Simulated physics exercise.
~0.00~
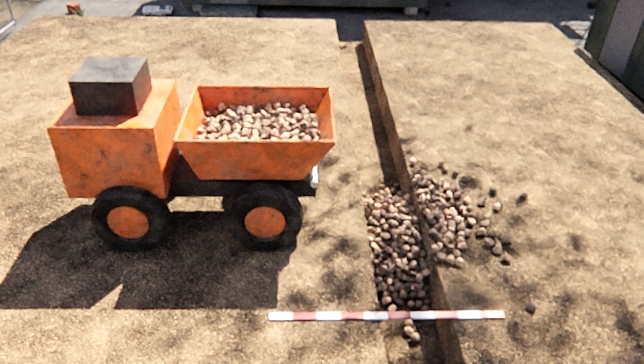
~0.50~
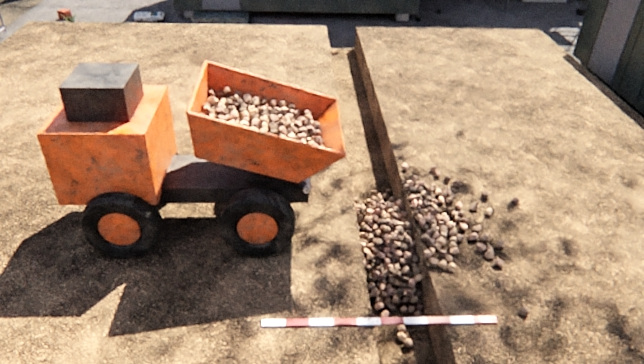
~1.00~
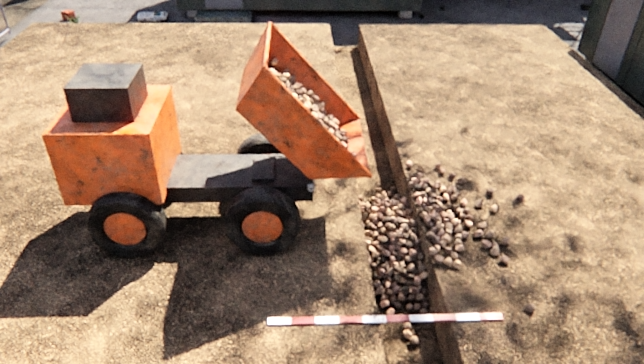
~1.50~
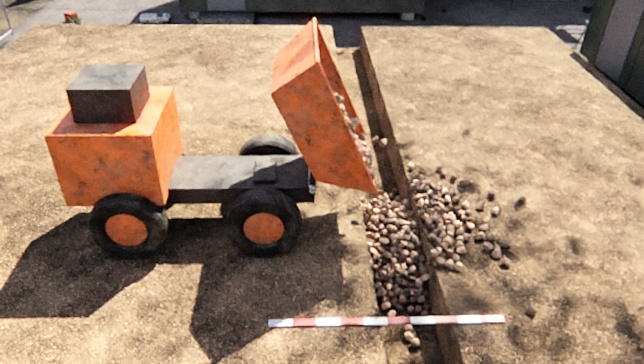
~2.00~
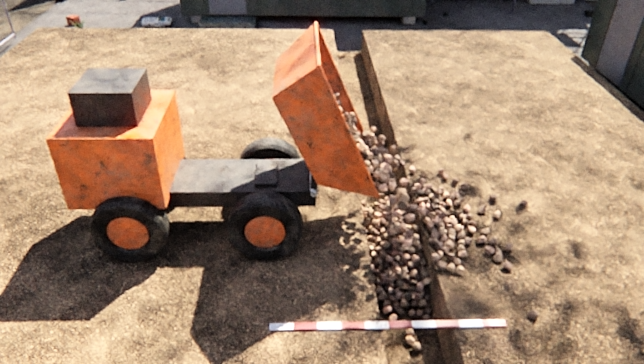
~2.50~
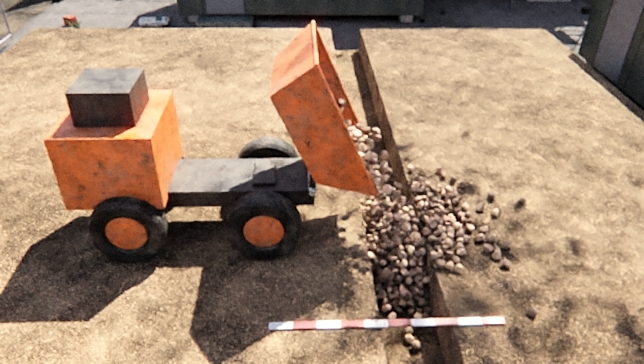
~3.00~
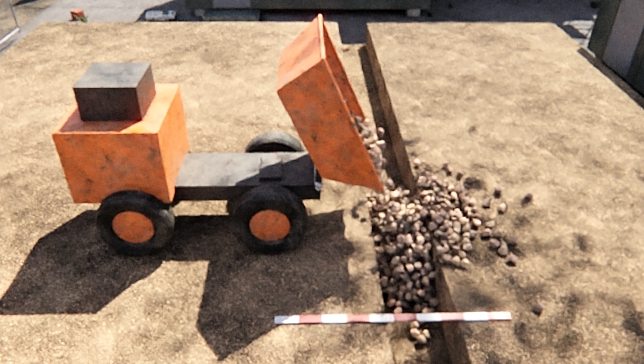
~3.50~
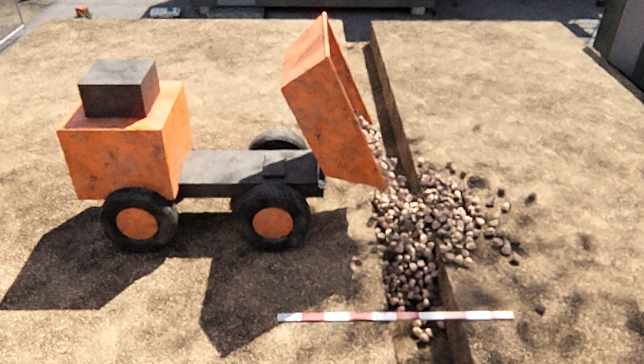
We see an orange dumper loaded with stones beside a trench already partly filled with similar stones. Its skip tips steeply to the right, and after a moment some stones slide onto the heap in the trench, while many still remain in the raised skip at the end.
